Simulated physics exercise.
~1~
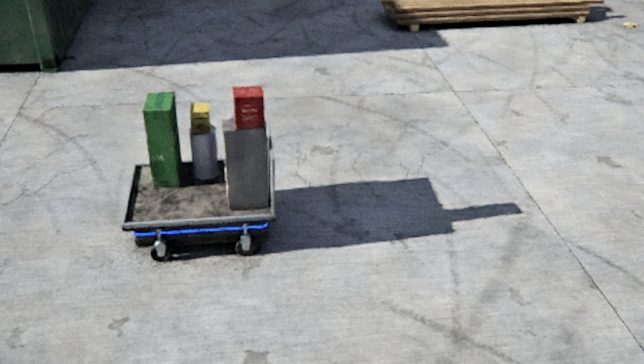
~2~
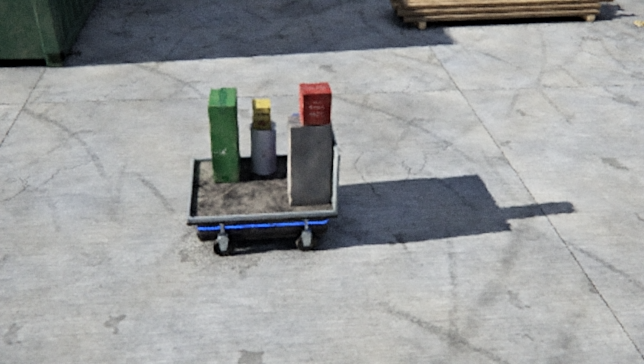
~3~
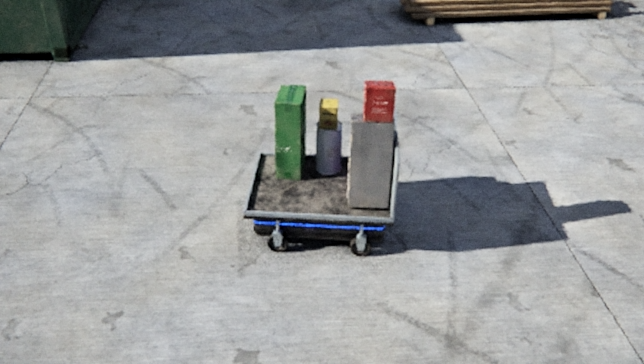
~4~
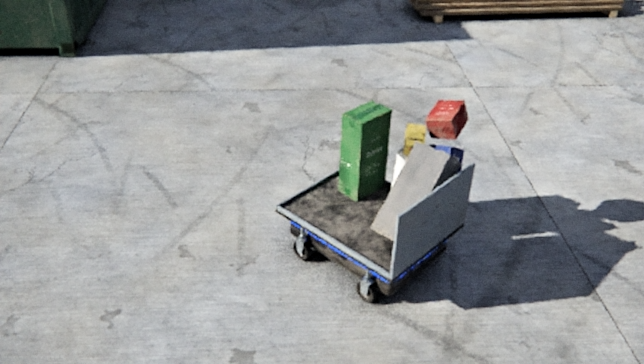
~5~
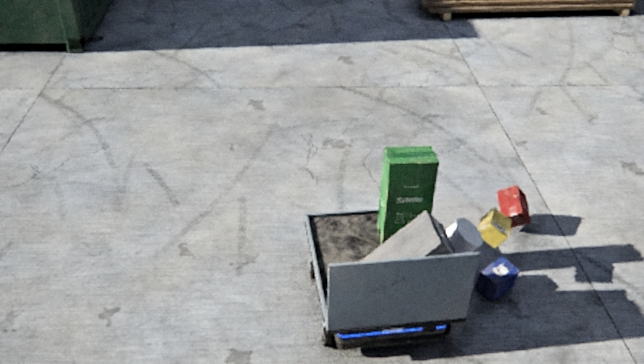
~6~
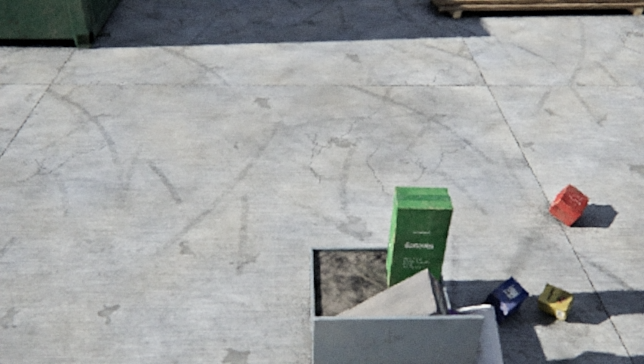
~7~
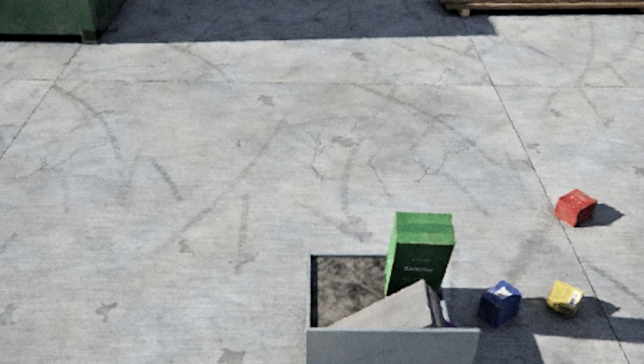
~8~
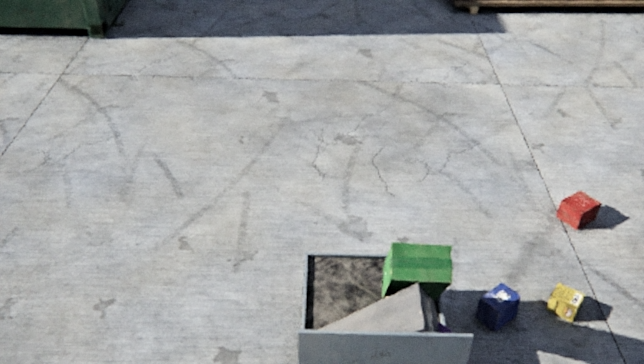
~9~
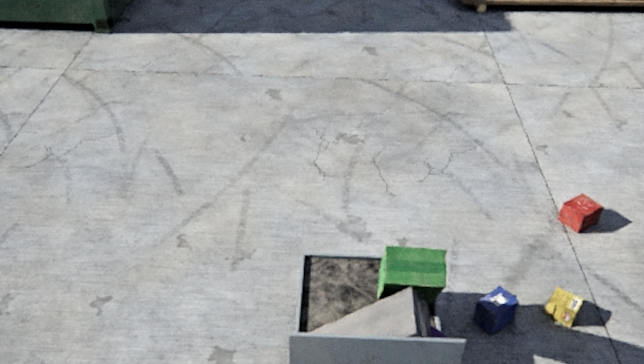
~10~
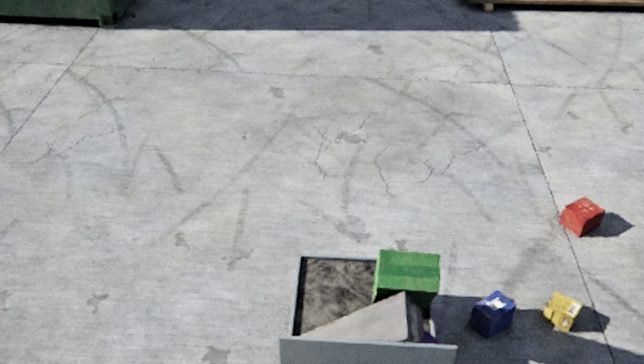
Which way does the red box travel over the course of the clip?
The red box moves to the right, first riding on the cart and then tumbling off it onto the concrete.
Concrete yard with a cart rolling right, turning toward the viewer and spilling red, yellow and blue boxes, green box staying aboard.
